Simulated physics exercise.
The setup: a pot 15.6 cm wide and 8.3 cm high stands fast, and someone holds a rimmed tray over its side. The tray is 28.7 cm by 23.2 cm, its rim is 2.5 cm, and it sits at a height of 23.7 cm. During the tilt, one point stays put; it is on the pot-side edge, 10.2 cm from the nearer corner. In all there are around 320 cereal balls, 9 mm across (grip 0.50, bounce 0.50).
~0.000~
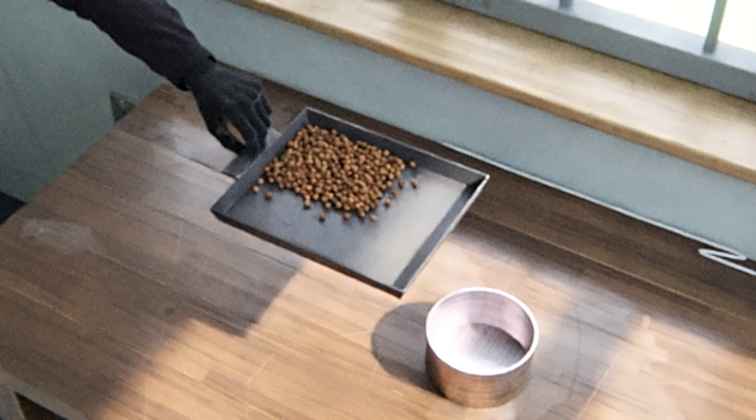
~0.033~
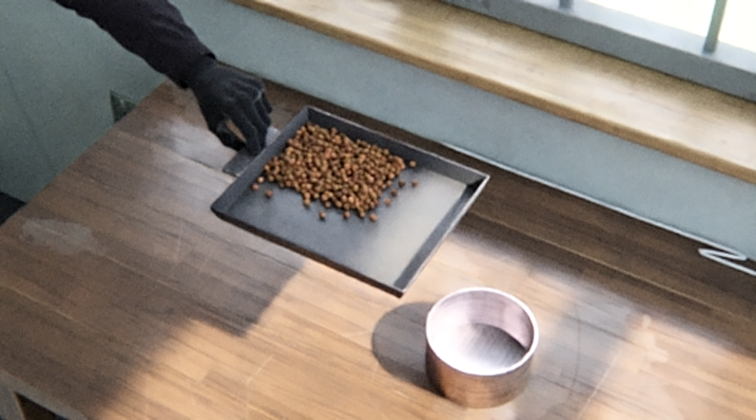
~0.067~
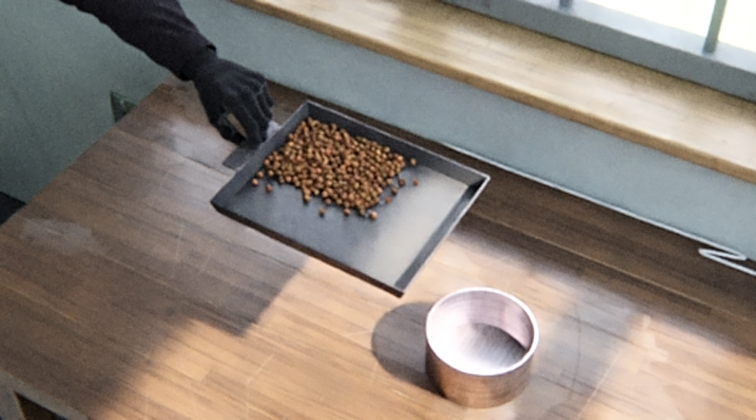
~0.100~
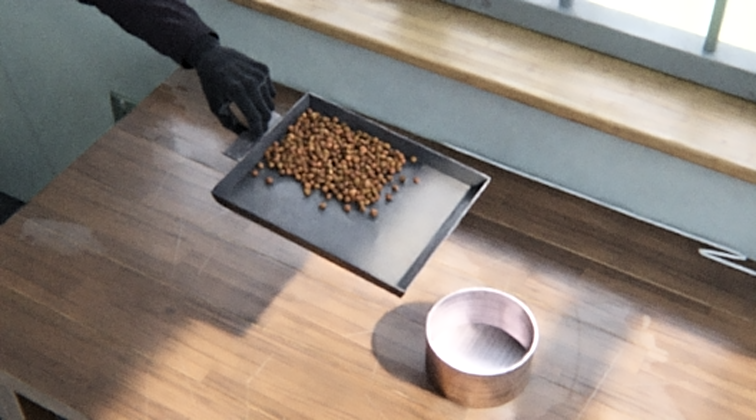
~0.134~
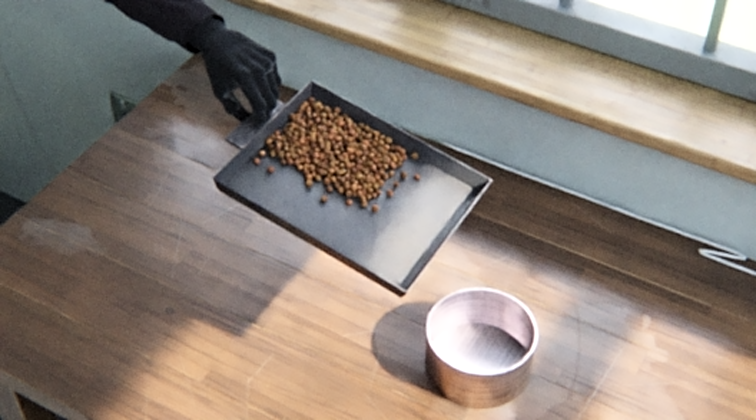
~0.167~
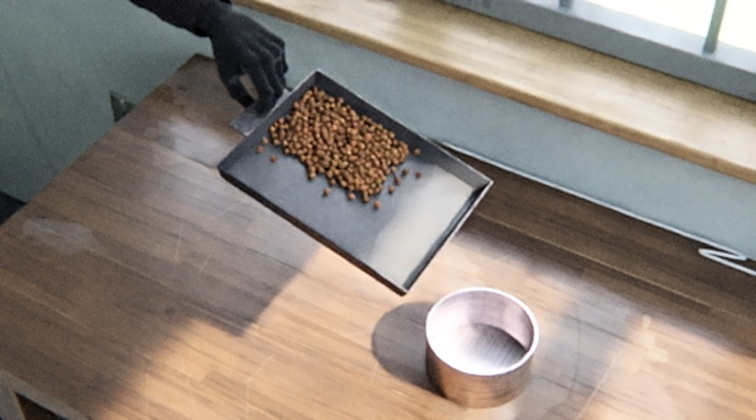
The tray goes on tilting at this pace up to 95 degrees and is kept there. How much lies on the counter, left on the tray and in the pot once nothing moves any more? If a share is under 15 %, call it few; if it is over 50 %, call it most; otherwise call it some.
I would say counter: Most, tray: Few, pot: Some.
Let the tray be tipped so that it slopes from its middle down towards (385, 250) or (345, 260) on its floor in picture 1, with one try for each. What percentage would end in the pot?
I'd put it at about 0 per cent for the first tilt and about 0 per cent for the second.
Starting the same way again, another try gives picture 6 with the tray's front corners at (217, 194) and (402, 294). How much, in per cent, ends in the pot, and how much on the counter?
Pot: 0, counter: 100.
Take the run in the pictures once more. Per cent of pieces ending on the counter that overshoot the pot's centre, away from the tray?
80 %.
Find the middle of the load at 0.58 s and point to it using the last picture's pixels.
Look about (475, 208) in the last view.
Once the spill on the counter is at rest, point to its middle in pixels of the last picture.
At rest, its centre lies at about (585, 338).
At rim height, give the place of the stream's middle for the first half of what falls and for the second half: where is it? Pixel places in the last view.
Roughly (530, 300) to start, and after that (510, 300).
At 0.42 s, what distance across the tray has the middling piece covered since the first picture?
I'd say close to 4 centimetres.
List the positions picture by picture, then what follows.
Tray tilt 0 degrees, front corners at (217, 207) and (401, 286); middle of the pieces at (334, 172); pot at (482, 330), in the first picture.
Tray tilt 1 degrees, front corners at (217, 205) and (401, 286); middle of the pieces at (334, 170), in the second picture.
Tray tilt 3 degrees, front corners at (217, 199) and (402, 286); middle of the pieces at (334, 167), in the third picture.
Tray tilt 7 degrees, front corners at (218, 190) and (403, 286), lowest corner right back; middle of the pieces at (335, 161), in the fourth picture.
Tray tilt 12 degrees, front corners at (220, 177) and (405, 286), lowest corner right back; middle of the pieces at (337, 153), in the fifth picture.
Tray tilt 17 degrees, front corners at (224, 165) and (407, 286), lowest corner right back; middle of the pieces at (340, 145); pot at (482, 330). The tray's pace is about 160 degrees a second, in the sixth picture.
Then, at 0.42 s, tilt 57 degrees; the tray holds 100 %, the pot 0 %.
After 0.58 s, tilt 82 degrees; the tray holds 90 %, the pot 0 %.
After 0.87 s, tilt 95 degrees; the tray holds 5 %, the pot 30 %.
By 1.7 s all is still; counter 65 %, tray 0 %, pot 35 %.
